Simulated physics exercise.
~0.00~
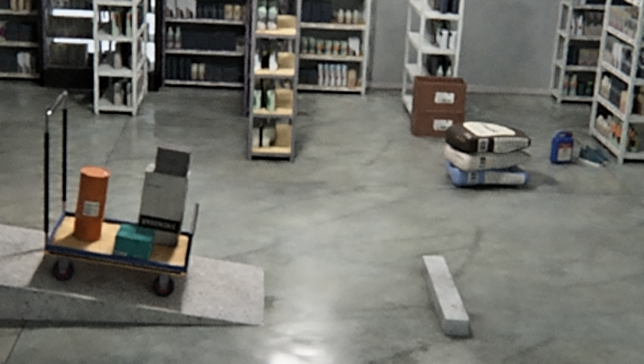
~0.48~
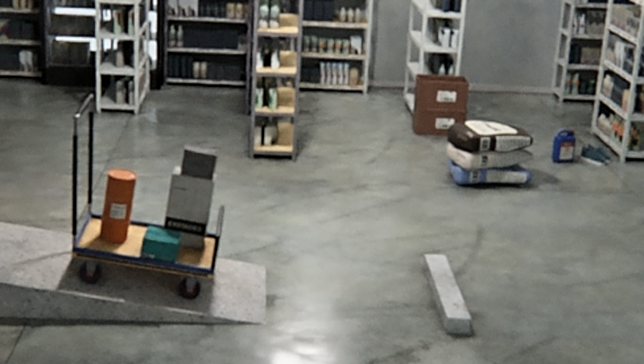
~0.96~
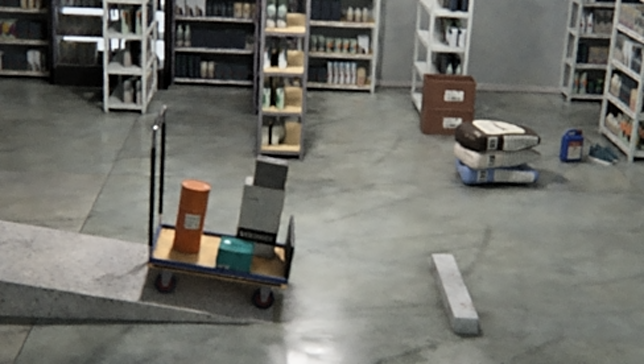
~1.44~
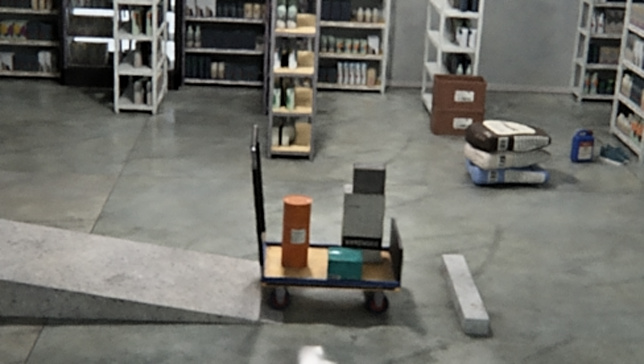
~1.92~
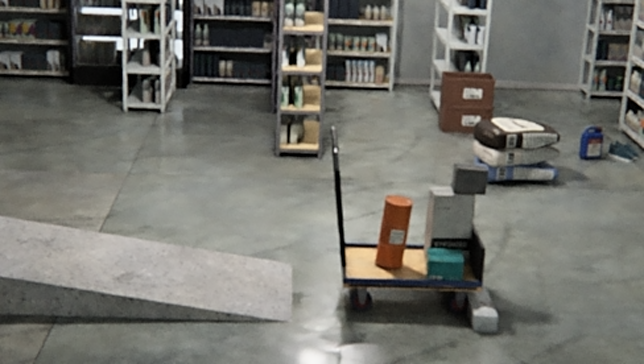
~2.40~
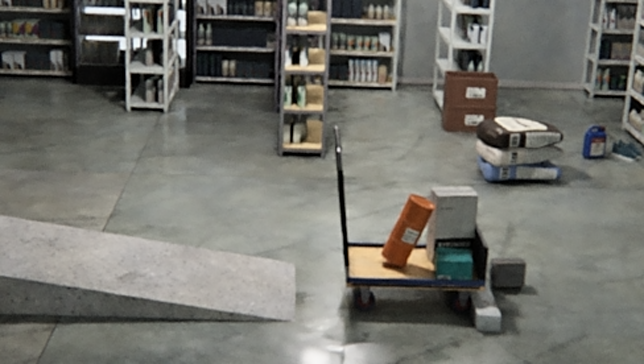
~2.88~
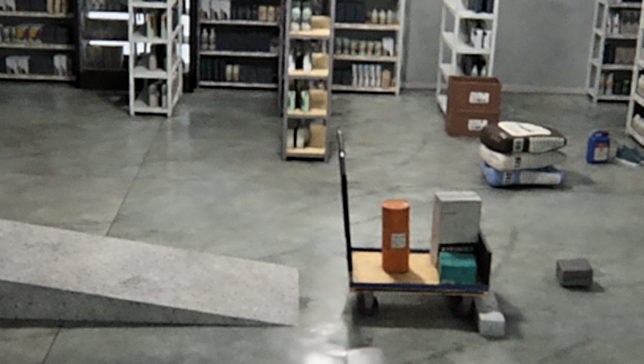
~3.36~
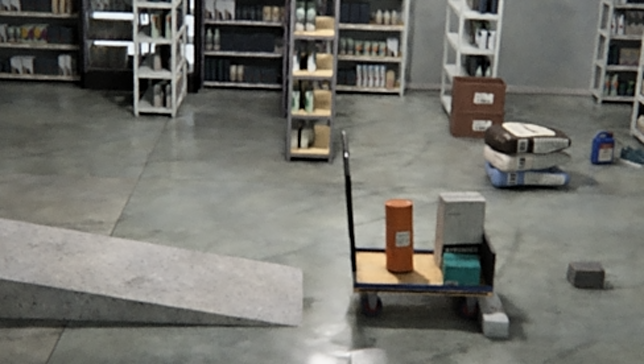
To begin with, a trolley carrying an orange canister, a turquoise box, a white box and a grey box perched on the white one rolls rightward down a ramp in a room lined with shelves. It reaches the level floor and continues toward a low kerb. As it meets the kerb and stops, the grey box slides forward off the white box and drops to the floor beyond. The orange canister tips to the right, then rocks back upright. The grey box ends on its side past the kerb, while the other three items remain on the stationary trolley.
